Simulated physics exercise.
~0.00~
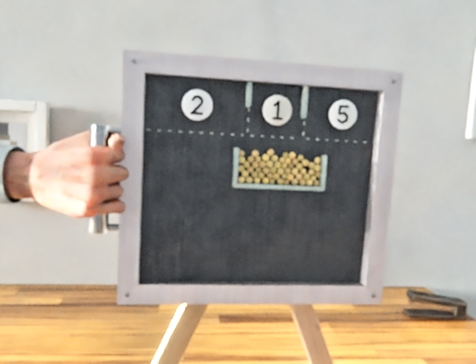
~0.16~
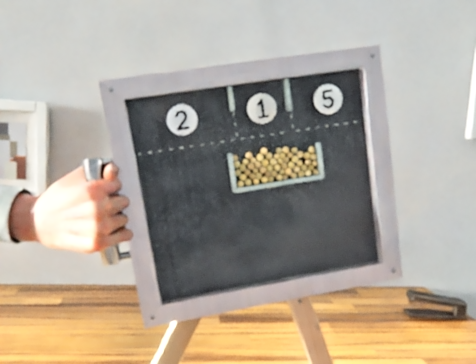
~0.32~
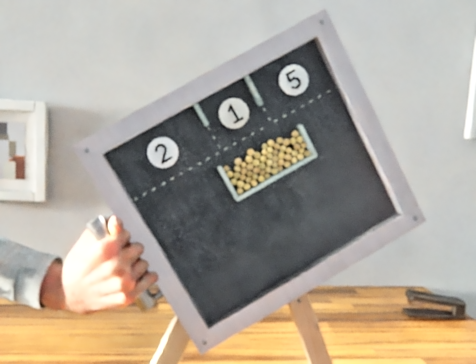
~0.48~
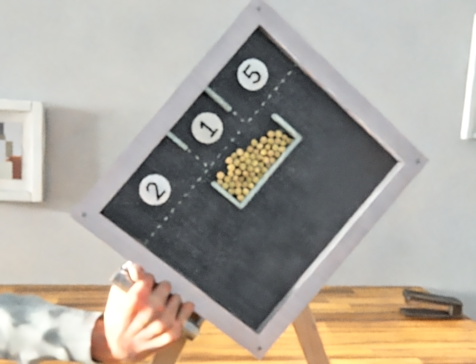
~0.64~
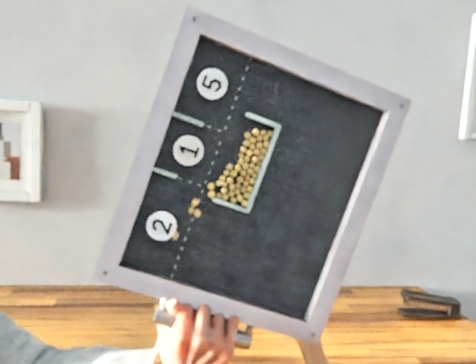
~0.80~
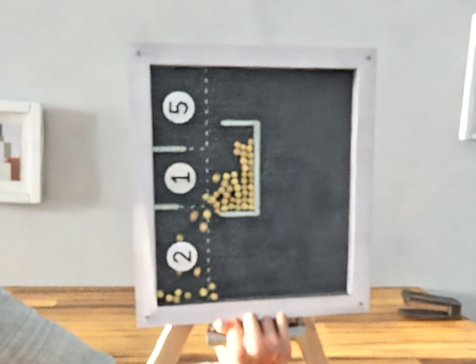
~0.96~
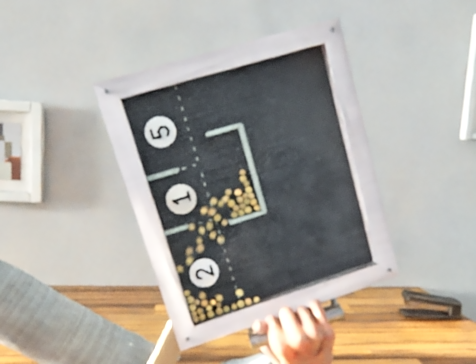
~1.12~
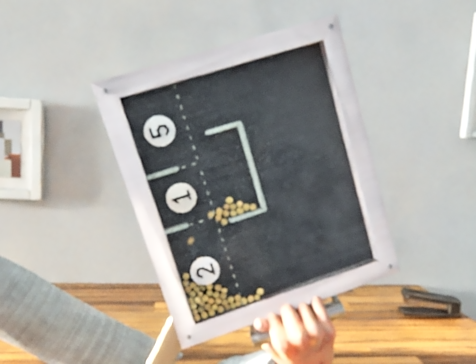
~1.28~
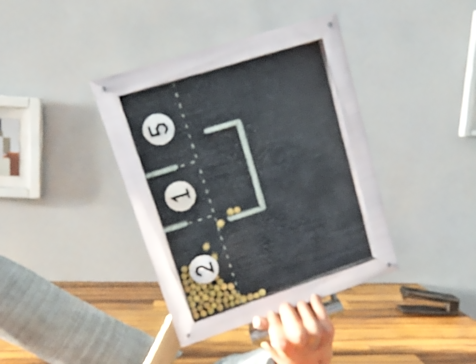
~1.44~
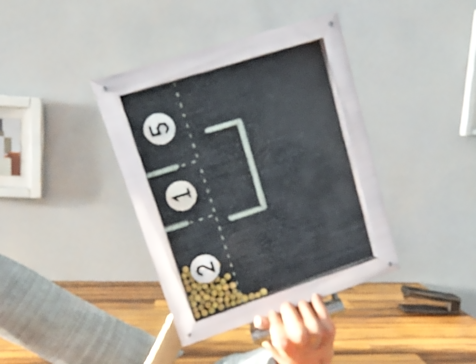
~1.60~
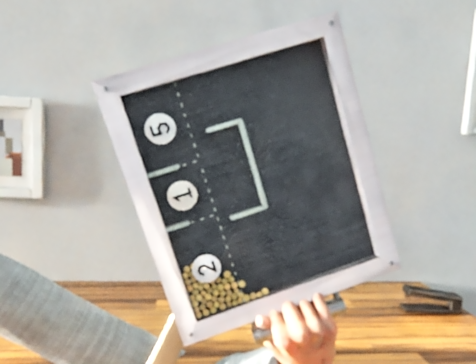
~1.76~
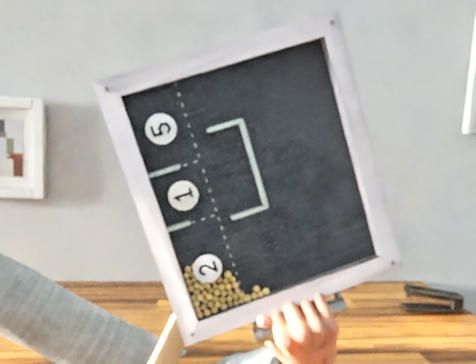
A hand turned a framed dark board well past a quarter turn anticlockwise, and the small tan beans spilled from its open tray, tumbling down until the tray was empty and they lay heaped in the bottom corner around the pocket marked two.
